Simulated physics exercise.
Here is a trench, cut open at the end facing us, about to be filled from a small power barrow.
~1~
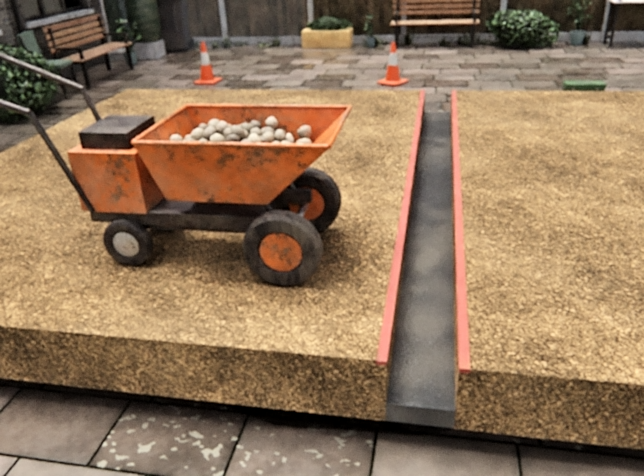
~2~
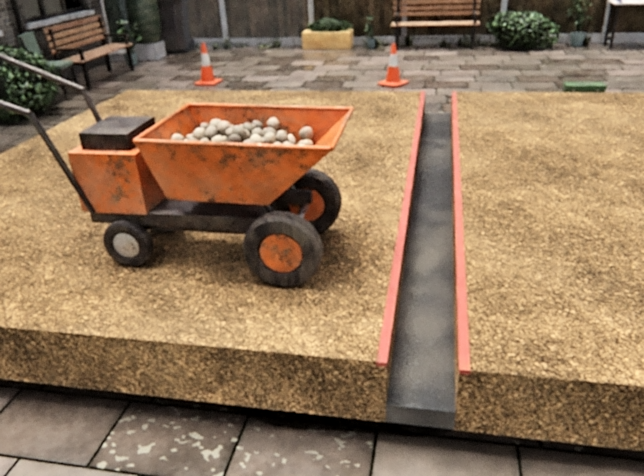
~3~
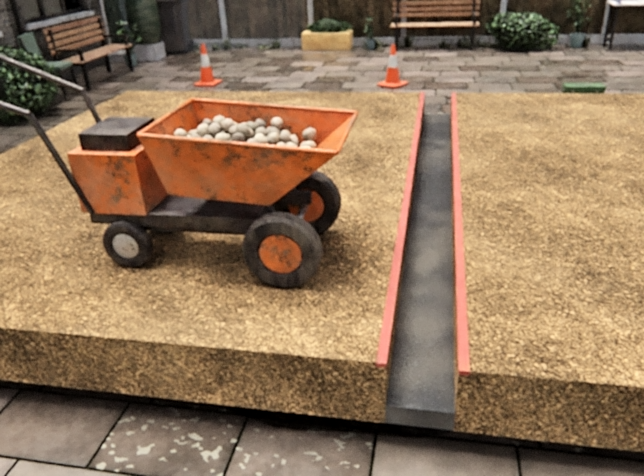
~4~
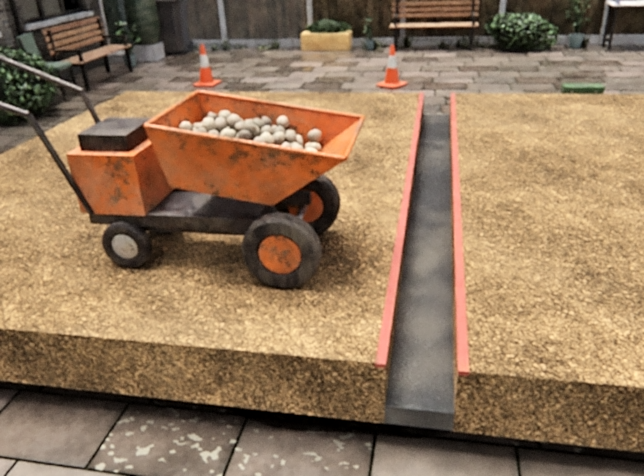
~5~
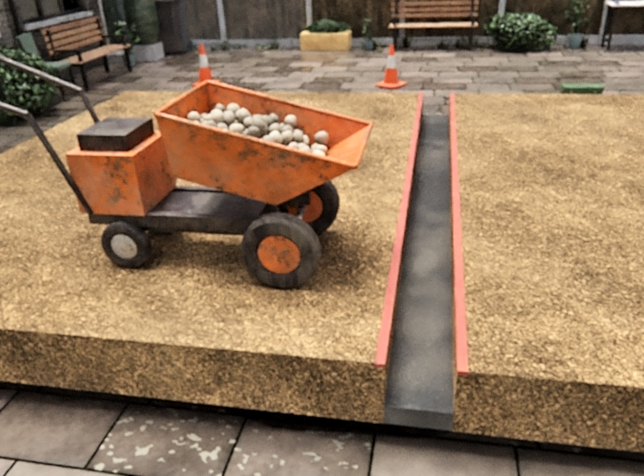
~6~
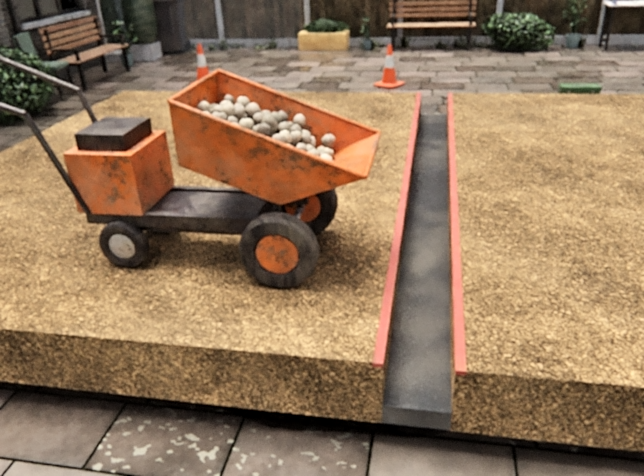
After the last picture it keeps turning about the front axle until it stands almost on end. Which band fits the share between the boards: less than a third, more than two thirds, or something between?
Between the edges lies over two thirds of the load.
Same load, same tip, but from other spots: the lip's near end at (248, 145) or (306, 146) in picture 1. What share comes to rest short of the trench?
Near 40 % and 0 %.
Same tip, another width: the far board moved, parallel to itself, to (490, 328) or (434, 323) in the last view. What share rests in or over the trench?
Near 90 % and 50 %.
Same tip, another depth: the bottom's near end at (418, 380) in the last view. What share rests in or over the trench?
Roughly 50 in a hundred.
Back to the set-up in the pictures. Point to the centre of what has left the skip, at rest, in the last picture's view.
At about (427, 286).
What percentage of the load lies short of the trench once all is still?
Near 0 %.
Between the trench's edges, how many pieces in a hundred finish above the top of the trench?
About 5 per cent.
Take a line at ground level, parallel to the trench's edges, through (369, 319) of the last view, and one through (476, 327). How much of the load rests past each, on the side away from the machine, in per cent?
First some 90, then 0 per cent.
Soon, skip tipped steeply; all in the skip.
A while on, skip tipped right over; about half in the skip; about half in or heaped over the trench; a stray few beyond it.
Towards the end, skip tipped right over; a small part in the skip; most in or heaped over the trench; a small part beyond it.
Finally, skip tipped right over; a small part in the skip; most in or heaped over the trench; a small part beyond it.
